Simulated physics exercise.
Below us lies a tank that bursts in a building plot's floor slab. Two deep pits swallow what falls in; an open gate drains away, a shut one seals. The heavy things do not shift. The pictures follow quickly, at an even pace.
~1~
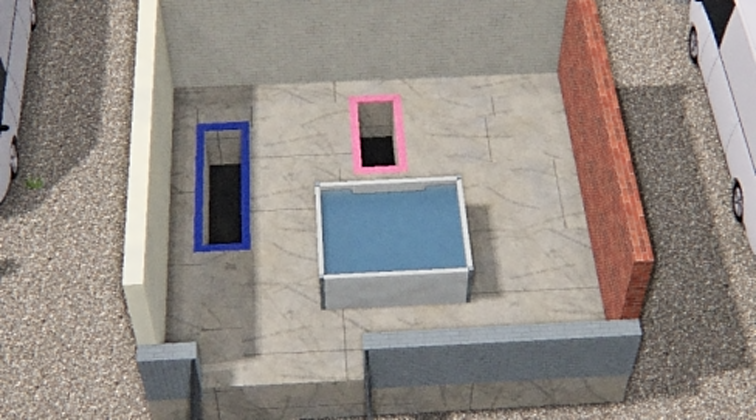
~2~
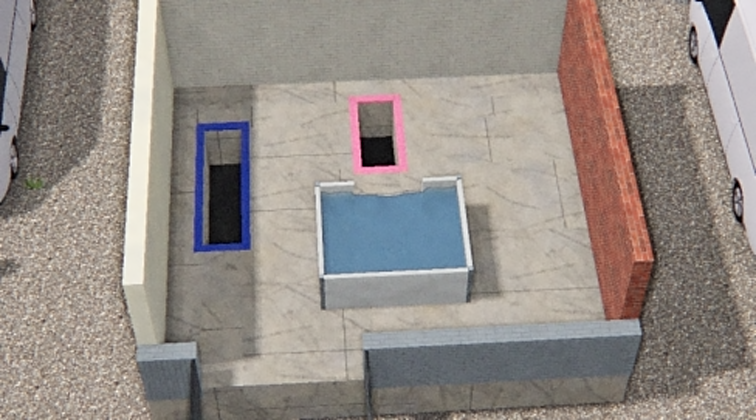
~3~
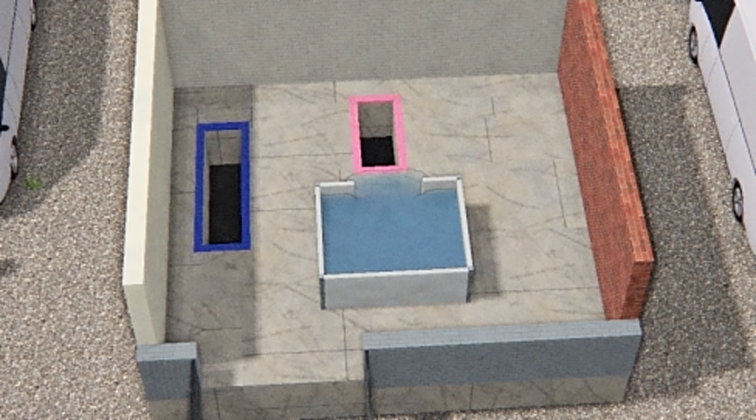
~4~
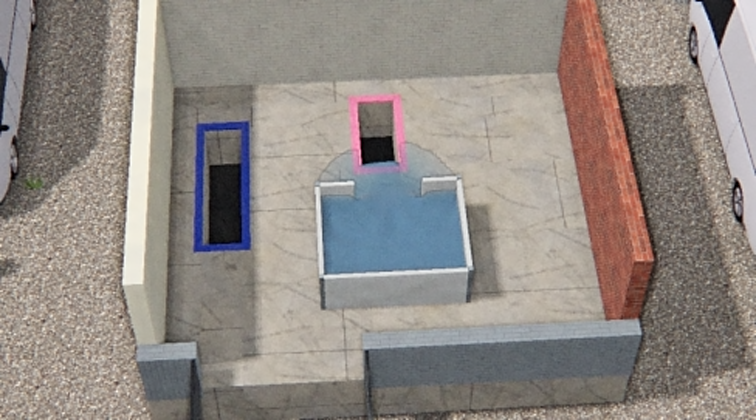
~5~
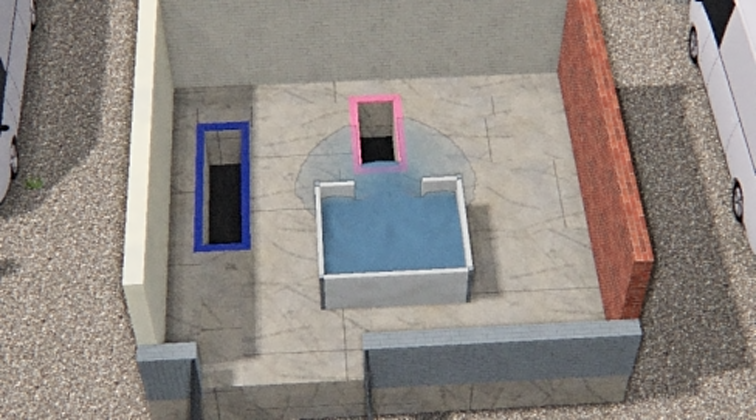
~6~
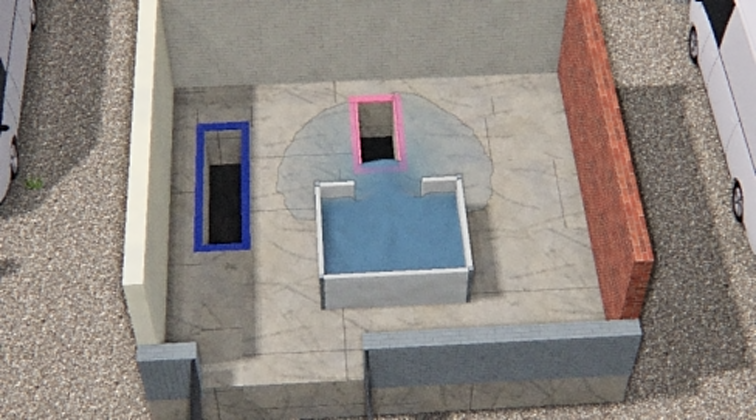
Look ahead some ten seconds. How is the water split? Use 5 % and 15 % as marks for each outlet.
In the end: The gate takes not even 5 %; the blue pit takes between 5 and 15 %; the pink pit takes above 15 %.
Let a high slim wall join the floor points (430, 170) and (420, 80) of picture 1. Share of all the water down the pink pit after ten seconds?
Parts in a hundred: Pink 55.
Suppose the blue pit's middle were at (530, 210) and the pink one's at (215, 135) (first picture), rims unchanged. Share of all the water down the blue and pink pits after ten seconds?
Parts in a hundred: Blue 25, pink 30.
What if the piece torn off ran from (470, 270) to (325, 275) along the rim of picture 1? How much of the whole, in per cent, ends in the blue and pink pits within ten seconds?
Roughly, in per cent: Blue 6, pink 10.
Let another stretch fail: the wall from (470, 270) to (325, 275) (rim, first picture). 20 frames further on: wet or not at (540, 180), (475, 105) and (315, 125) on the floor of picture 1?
In turn: Flooded, awash, clear.
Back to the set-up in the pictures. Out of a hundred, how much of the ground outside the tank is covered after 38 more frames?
Close to 60 %.
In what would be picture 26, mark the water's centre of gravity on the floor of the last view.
Roughly at (391, 188).
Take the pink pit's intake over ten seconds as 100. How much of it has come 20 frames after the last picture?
Roughly 65 per cent.
A moment on, water covers 30 % of the floor; the gate 0 %, the blue pit 0 %, the pink pit 14 %.
Next, water covers 35 % of the floor; the gate 0 %, the blue pit 1 %, the pink pit 22 %.
Then, water covers 45 % of the floor; the gate 0 %, the blue pit 2 %, the pink pit 31 %.
Later, water covers 60 % of the floor; the gate 0 %, the blue pit 6 %, the pink pit 41 %.
In the end, water covers 65 % of the floor; the gate 0 %, the blue pit 10 %, the pink pit 49 %.
